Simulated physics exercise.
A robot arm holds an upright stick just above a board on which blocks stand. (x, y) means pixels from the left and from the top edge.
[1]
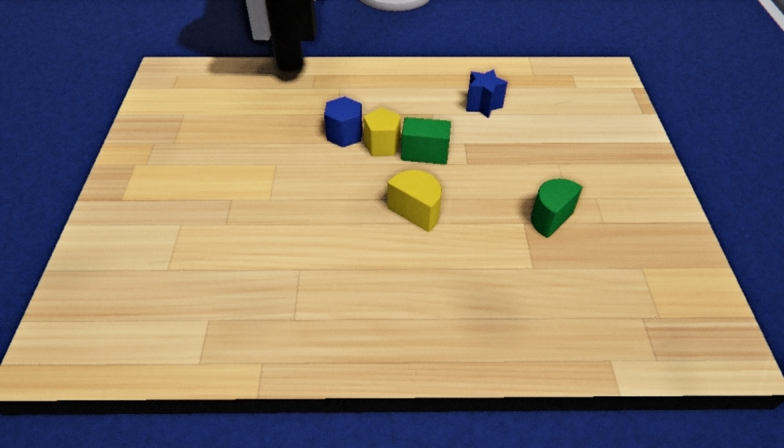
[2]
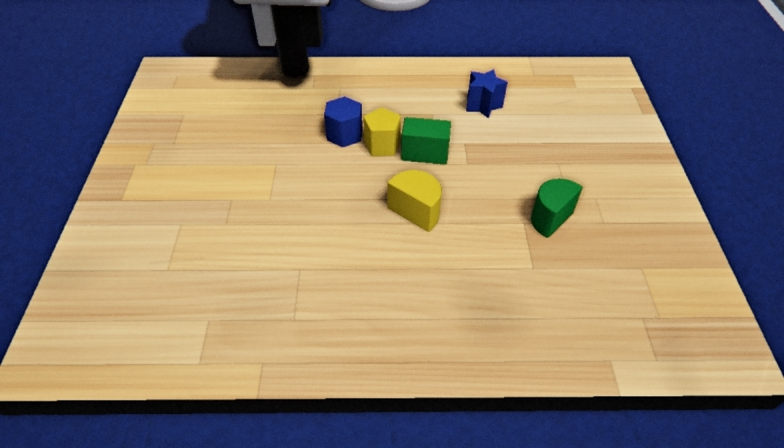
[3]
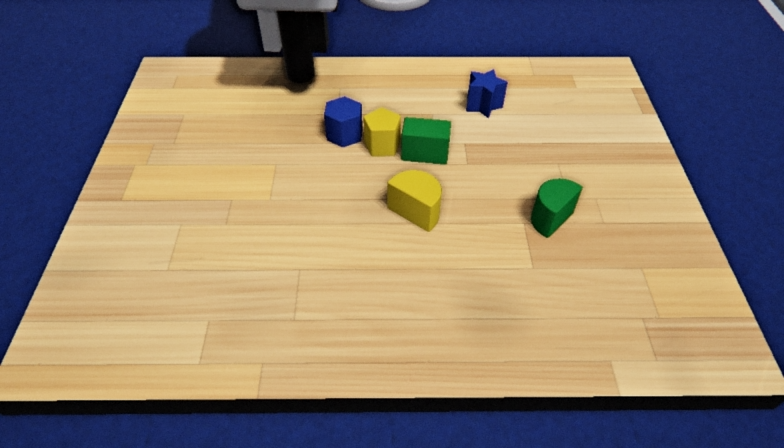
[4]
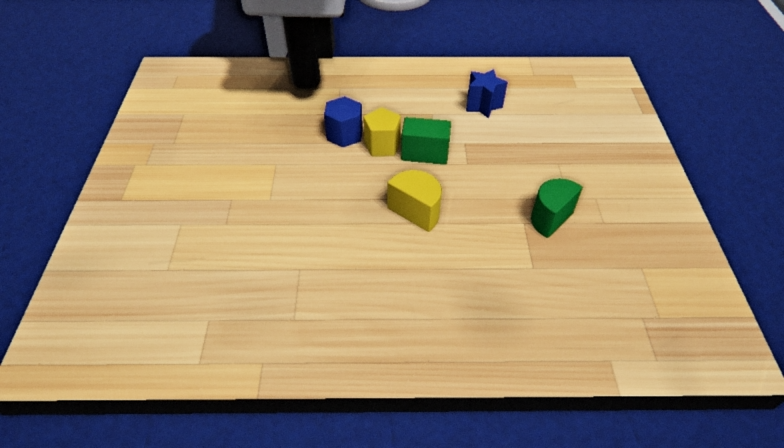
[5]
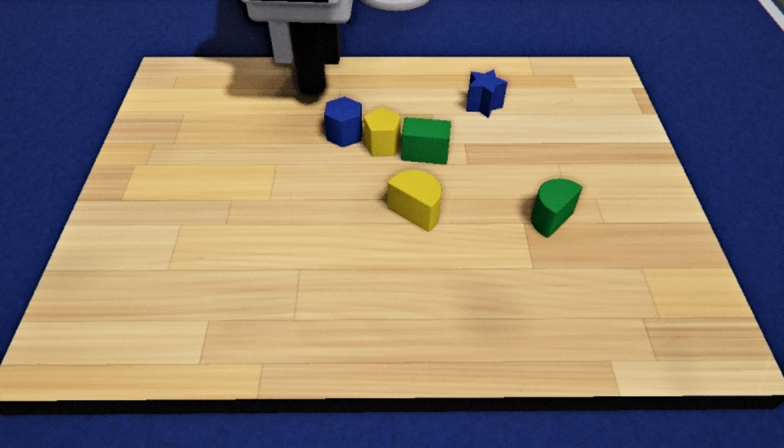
A robot arm holding an upright black stick moved it slowly a short way right and toward the viewer, nearing the blue hexagonal block, while the yellow, green and blue blocks on the wooden board stayed still.
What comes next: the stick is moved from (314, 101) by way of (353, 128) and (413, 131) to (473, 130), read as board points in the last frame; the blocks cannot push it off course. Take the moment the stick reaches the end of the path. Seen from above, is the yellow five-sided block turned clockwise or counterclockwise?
My prediction: CCW.
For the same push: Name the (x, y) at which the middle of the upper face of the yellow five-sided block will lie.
At the end it should sit near (390, 132).
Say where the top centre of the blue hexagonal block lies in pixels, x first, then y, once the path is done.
It should be at (354, 126) by then.
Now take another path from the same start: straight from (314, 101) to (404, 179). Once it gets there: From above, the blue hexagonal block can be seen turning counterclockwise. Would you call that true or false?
Answer: False.
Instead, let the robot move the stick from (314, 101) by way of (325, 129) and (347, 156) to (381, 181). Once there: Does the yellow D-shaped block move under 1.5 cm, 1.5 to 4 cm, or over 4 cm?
My prediction: Under 1.5 cm.
On the path given first. One third of the way, stick (353, 113); blue hexagonal block (353, 123), turned 25° clockwise; yellow five-sided block (389, 128), turned 30° anticlockwise; green rectangular block (432, 128).
Two thirds of the way, stick (414, 117); blue hexagonal block (354, 126), turned 35° clockwise; yellow five-sided block (390, 132), turned 35° anticlockwise; green rectangular block (433, 129), turned 15° anticlockwise.
At the end, stick (475, 115); blue hexagonal block (354, 126), turned 35° clockwise; yellow five-sided block (390, 132), turned 35° anticlockwise; green rectangular block (433, 129), turned 15° anticlockwise; blue star block unmoved.
